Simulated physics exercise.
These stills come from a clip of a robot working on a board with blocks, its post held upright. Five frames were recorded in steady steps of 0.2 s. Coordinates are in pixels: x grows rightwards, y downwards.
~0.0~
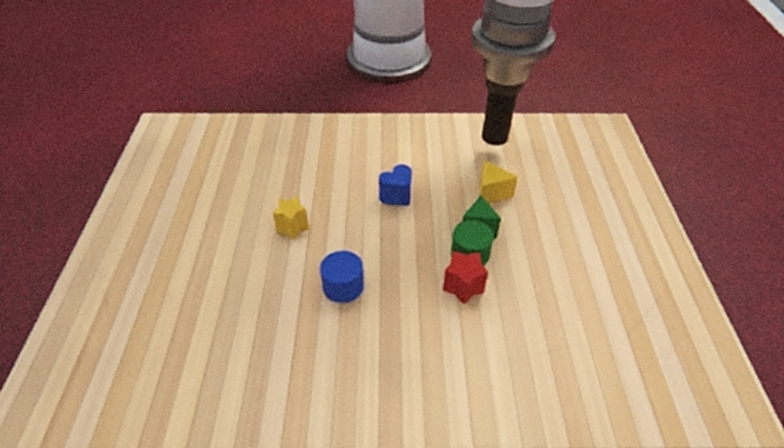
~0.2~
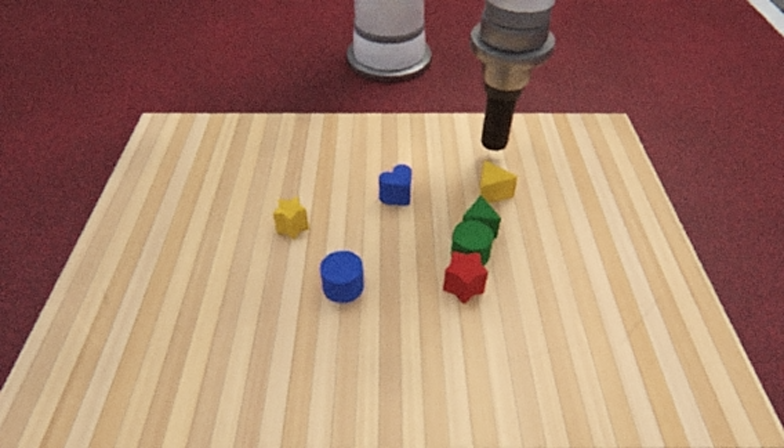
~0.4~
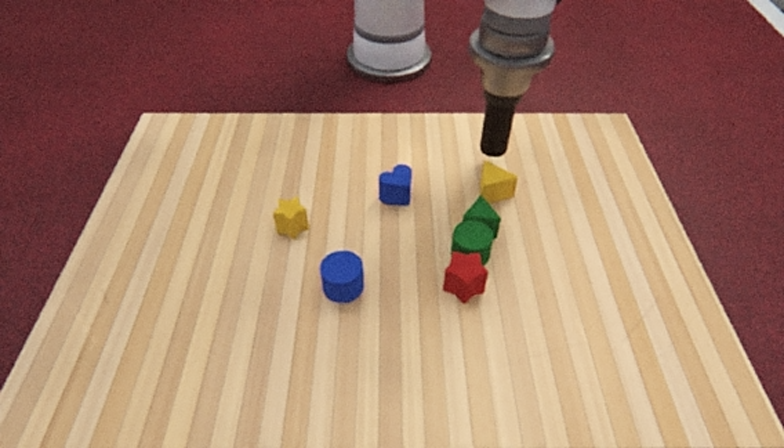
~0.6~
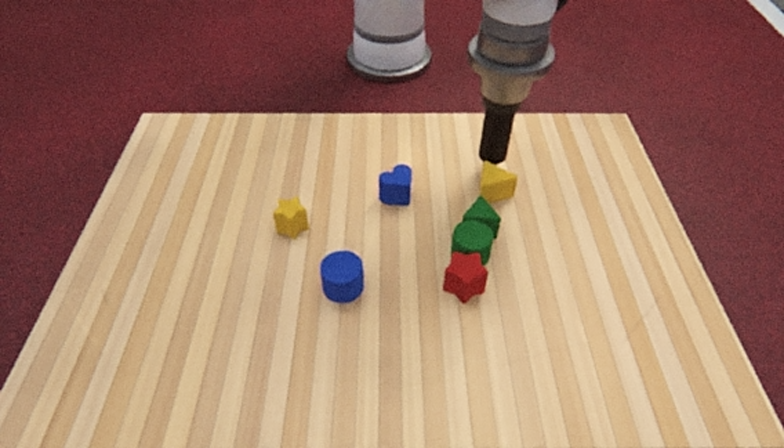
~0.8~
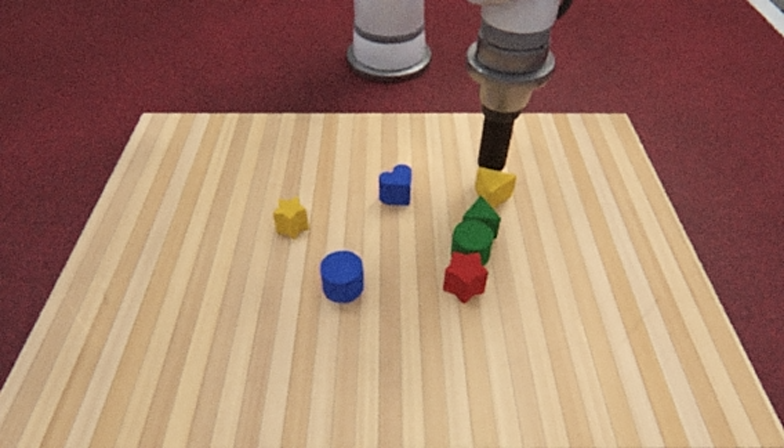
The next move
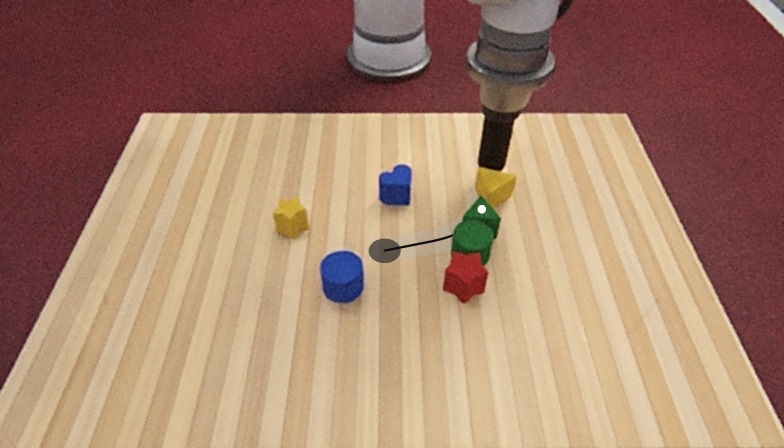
A robot arm's dark tip moves slightly down to the yellow triangular block, nudging it.
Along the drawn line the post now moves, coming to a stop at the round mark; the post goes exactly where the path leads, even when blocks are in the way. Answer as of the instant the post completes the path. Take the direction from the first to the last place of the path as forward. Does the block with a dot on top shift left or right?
It moves off to the right.
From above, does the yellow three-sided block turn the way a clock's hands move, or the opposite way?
It goes anticlockwise.
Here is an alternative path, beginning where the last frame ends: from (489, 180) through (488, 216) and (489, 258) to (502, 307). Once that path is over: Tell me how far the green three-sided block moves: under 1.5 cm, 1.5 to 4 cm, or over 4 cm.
The best fit is 1.5 to 4 cm.
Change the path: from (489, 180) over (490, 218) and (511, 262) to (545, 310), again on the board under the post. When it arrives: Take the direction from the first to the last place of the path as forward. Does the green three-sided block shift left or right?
Heads right.
Path on the board, from (489, 180) through (479, 215) and (440, 240) to (385, 251); the dot is on the green three-sided block.
On the path given first. One third of the way, post (480, 202); green disc (473, 237); green three-sided block (469, 214), turned 10° anticlockwise; yellow three-sided block (502, 214), turned 25° anticlockwise.
Two thirds of the way, post (440, 225); red star block (468, 274); green disc (469, 245); green three-sided block (426, 237), turned 40° anticlockwise; yellow three-sided block (500, 219), turned 50° anticlockwise.
At the end, post (385, 236); red star block (468, 274); green disc (469, 245); green three-sided block (405, 249), turned 80° anticlockwise; yellow three-sided block (500, 219), turned 50° anticlockwise.
